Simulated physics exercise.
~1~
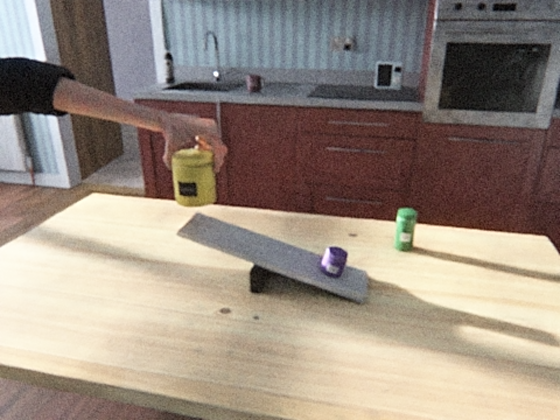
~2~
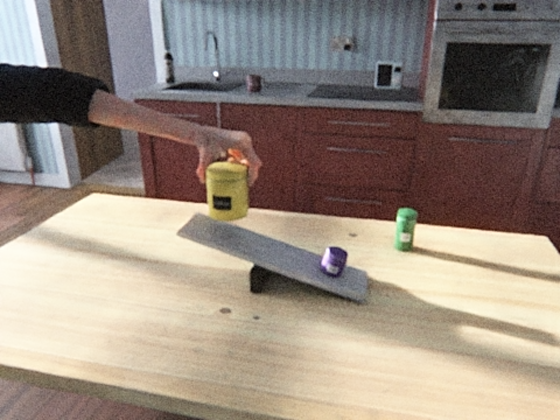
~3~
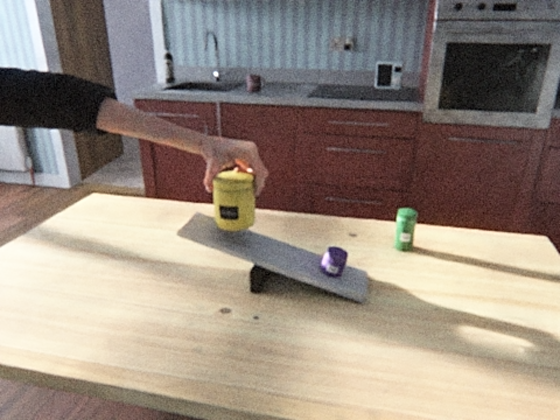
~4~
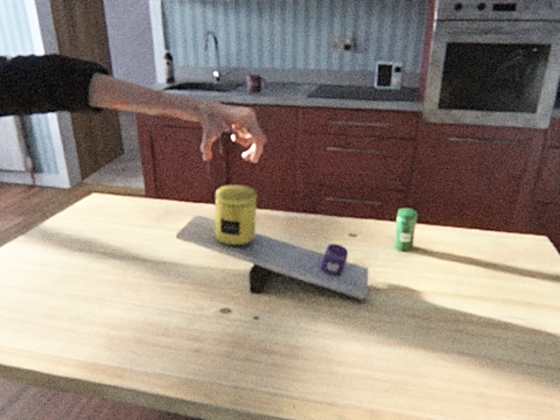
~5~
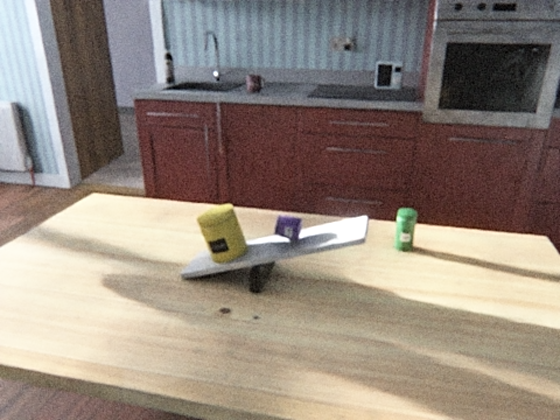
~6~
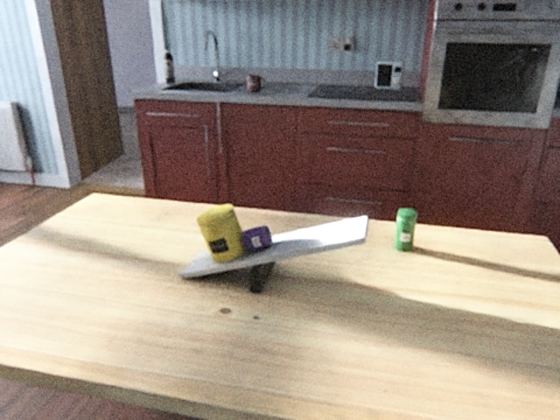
A hand carries a yellow jar in from the left, over a gray-white plank propped on a small dark block on a wooden table. The plank slopes down to the right, with a purple shaker near its low end and a green shaker standing off to the right. The hand lowers the jar onto the raised left end, lets go and draws back. The plank swings over, its left end dropping and its right end rising. The purple shaker shifts left toward the jar. Finally, the yellow jar leans on the lowered end with the toppled purple shaker close beside it, while the green shaker stays standing.
